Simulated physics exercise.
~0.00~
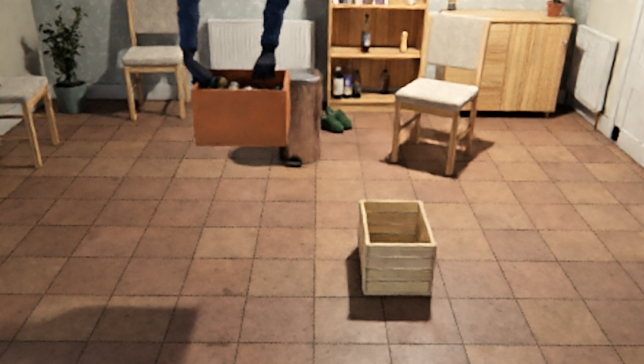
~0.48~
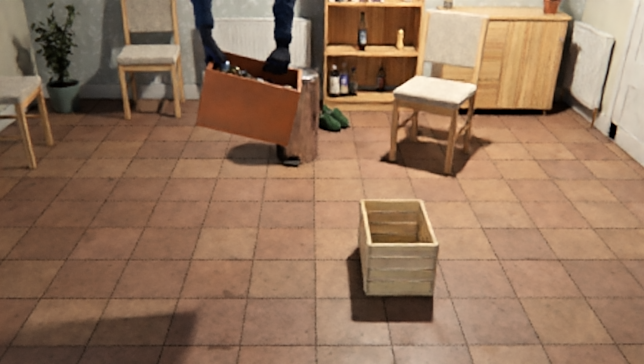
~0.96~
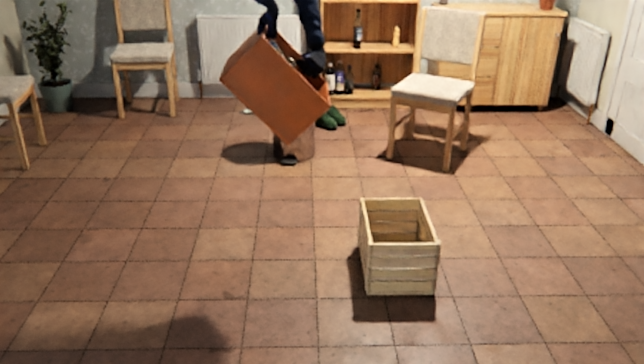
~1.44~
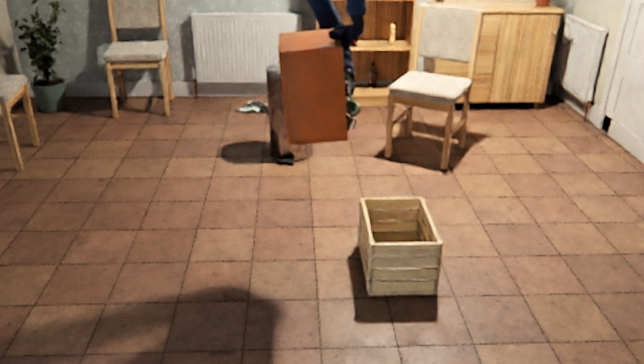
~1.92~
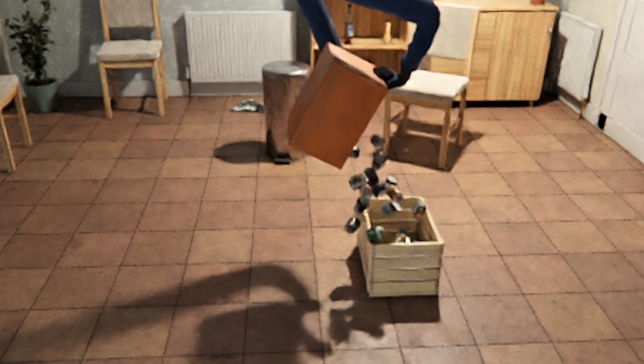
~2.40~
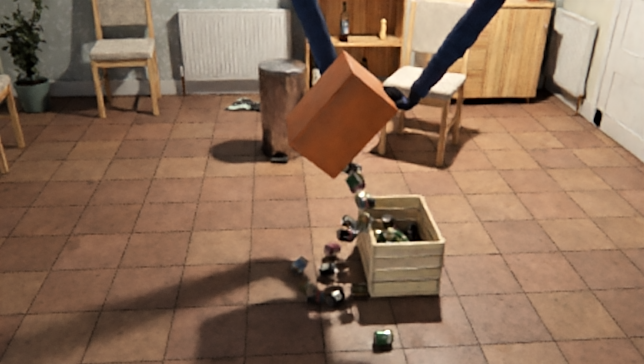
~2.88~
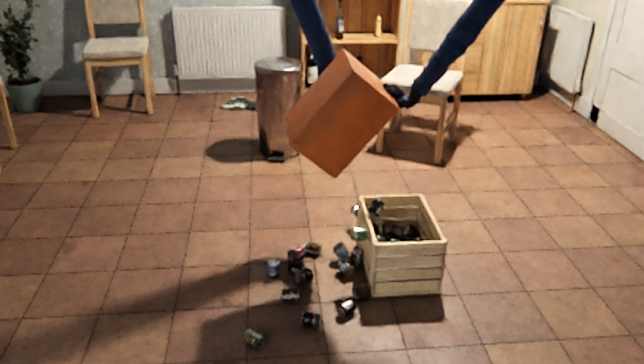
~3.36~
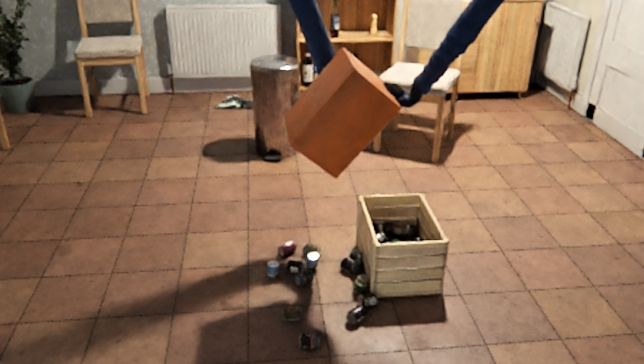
Orange box tipped by gloved hands, pouring small cans into a wooden crate, with several spilling onto the tiled floor beside it.
